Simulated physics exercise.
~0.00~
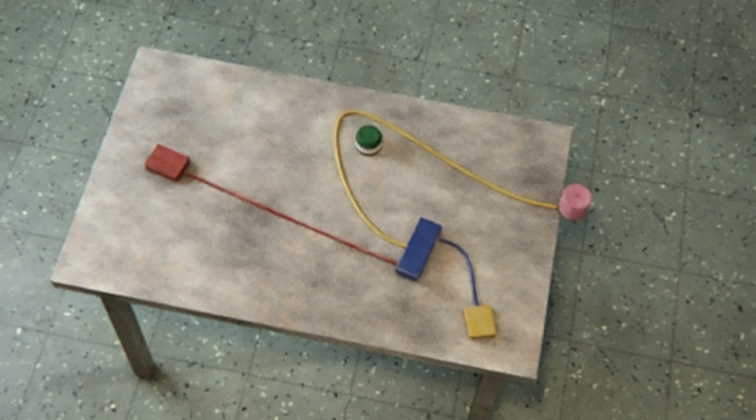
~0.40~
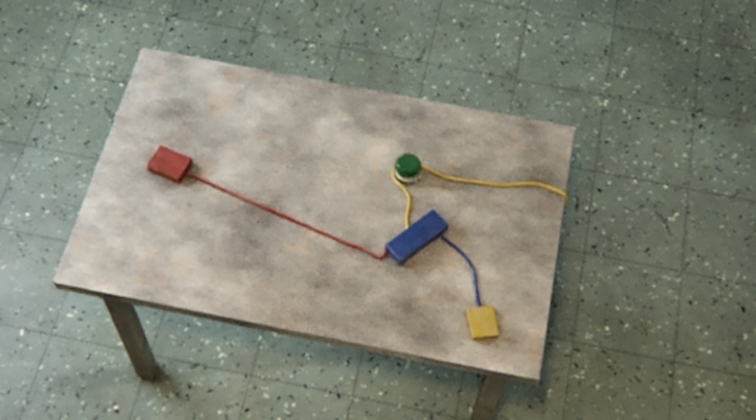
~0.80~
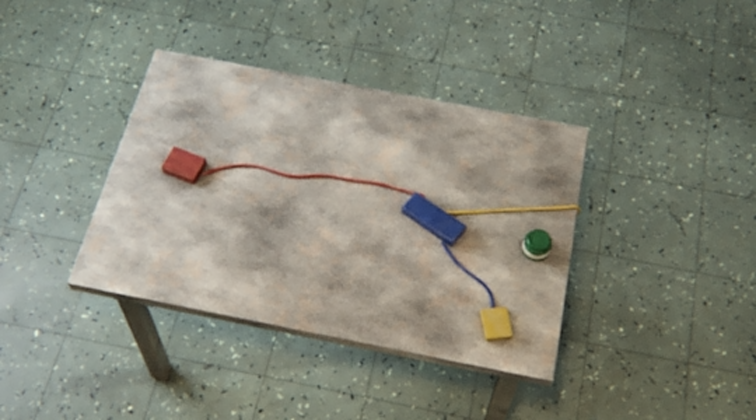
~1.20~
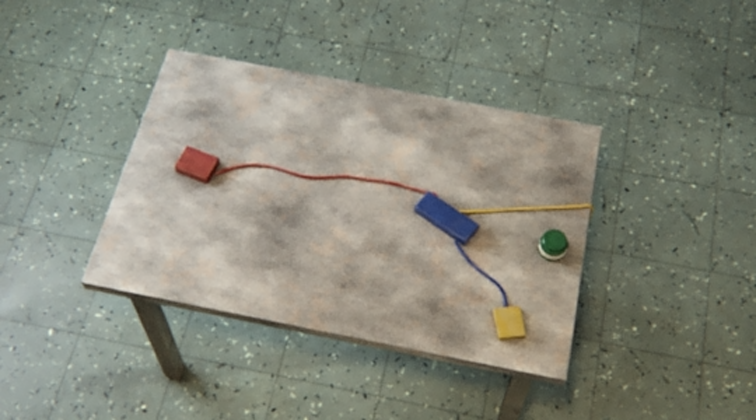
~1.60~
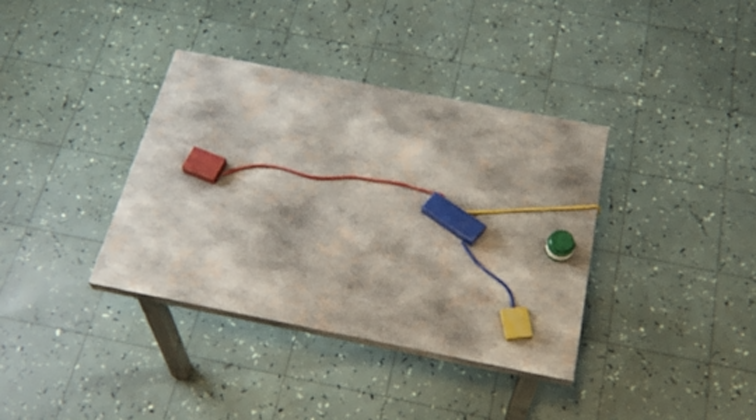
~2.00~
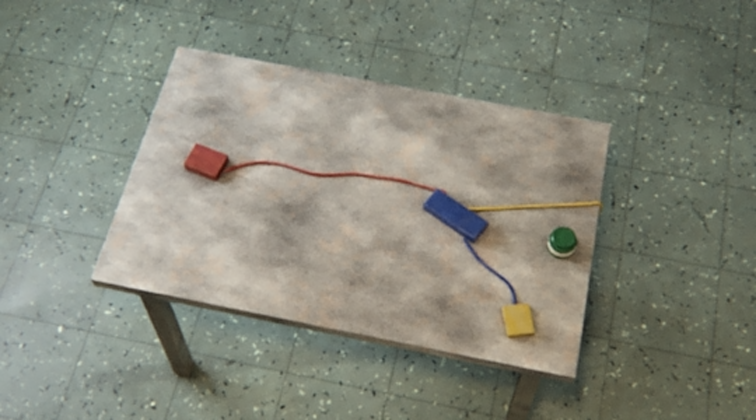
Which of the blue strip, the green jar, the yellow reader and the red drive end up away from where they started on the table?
The blue strip and the green jar both end up away from their starting places. The yellow reader and the red drive stay where they were.
